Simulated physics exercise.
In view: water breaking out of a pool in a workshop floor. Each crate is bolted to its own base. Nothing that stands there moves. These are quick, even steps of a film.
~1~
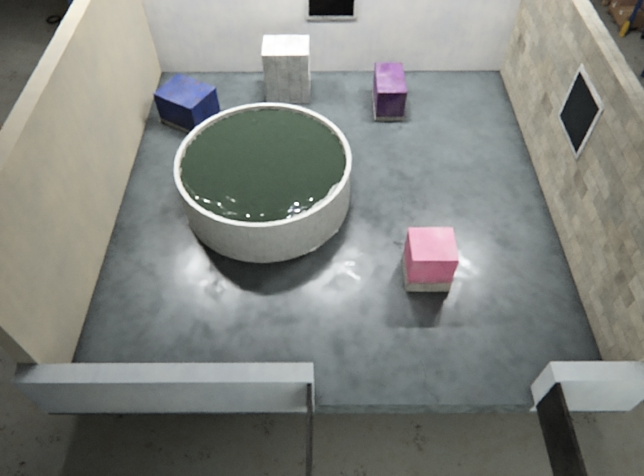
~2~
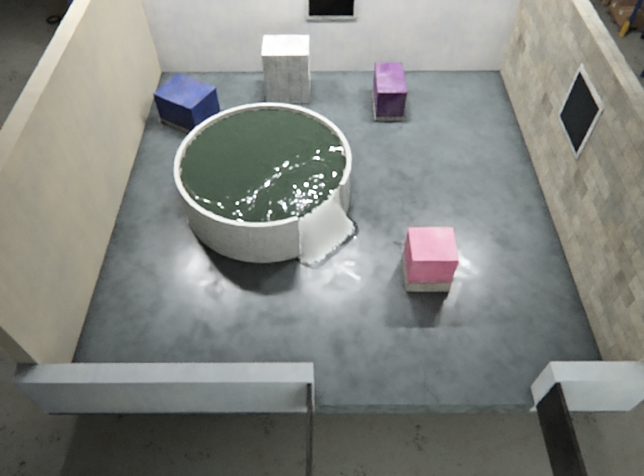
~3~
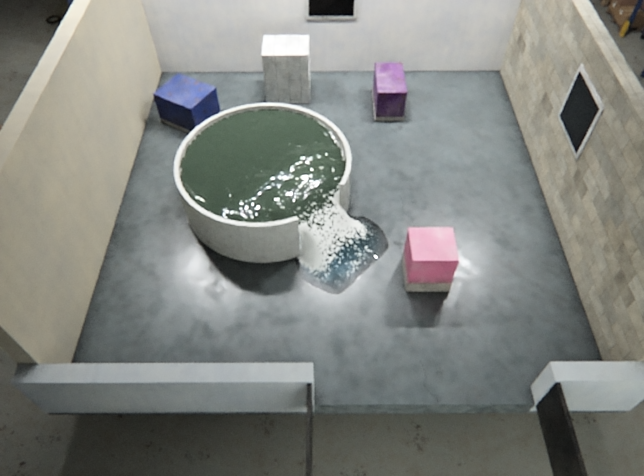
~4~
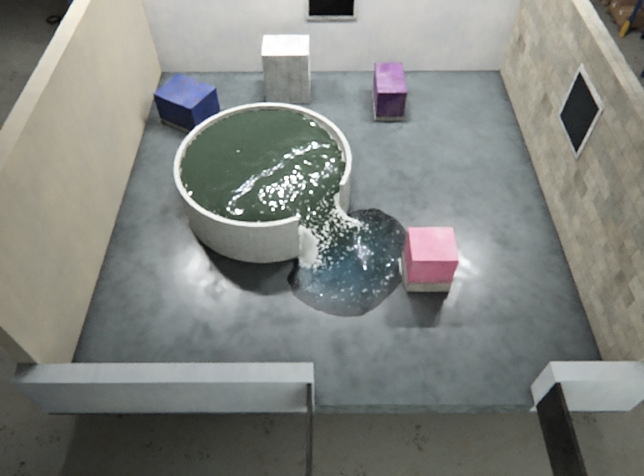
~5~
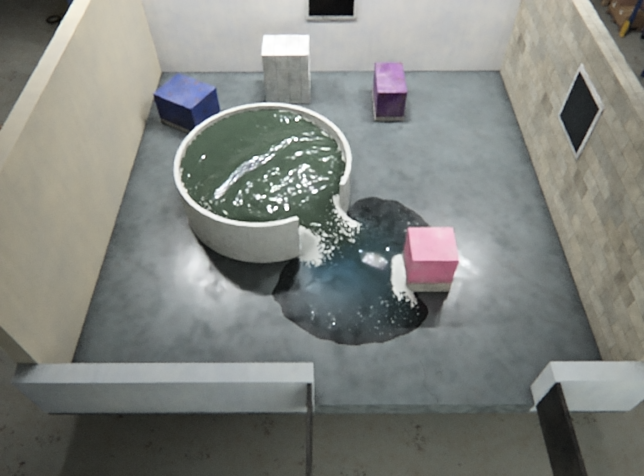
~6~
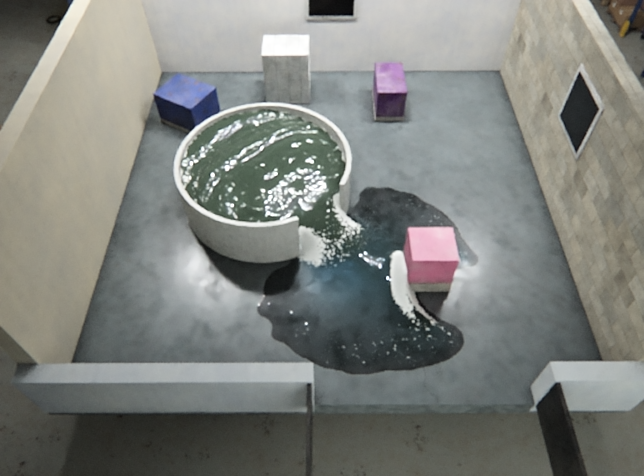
The video shows a round tank of dark green water in a walled space with coloured blocks; water pours through a gap in its lower right side, spreads across the grey floor, and flows around the pink block.
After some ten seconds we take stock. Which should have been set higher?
One by one: The purple crate escapes dry; the pink crate is wetted; the blue crate escapes dry.
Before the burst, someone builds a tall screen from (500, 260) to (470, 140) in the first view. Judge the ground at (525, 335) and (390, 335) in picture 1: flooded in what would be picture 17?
One after the other: Covered, covered.
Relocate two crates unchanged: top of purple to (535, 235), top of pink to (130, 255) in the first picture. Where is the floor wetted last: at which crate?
Last comes the one in blue.
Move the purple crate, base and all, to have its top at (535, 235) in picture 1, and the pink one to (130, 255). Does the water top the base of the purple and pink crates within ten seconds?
My reading: The purple one is topped; the pink one stays dry.
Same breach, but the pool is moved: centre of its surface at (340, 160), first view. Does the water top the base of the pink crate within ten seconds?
The pink crate gets wet.
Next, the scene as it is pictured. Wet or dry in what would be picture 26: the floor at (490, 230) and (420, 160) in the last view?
One after the other: Awash, dry.
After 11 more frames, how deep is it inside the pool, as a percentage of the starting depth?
I make it 64 per cent.
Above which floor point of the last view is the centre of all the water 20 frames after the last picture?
I would point to (325, 217).
A moment on, water covers 25 % of the floor; the purple crate not reached, the pink crate water round its plinth, the blue crate not reached.
Next, water covers 30 % of the floor; the purple crate not reached, the pink crate water round its plinth, the blue crate not reached.
Then, water covers 40 % of the floor; the purple crate not reached, the pink crate water round its plinth, the blue crate not reached.
Later, water covers 50 % of the floor; the purple crate water round its plinth, the pink crate water round its plinth, the blue crate not reached.
In the end, water covers 65 % of the floor; the purple crate stayed above the water, the pink crate was topped, the blue crate stayed above the water.
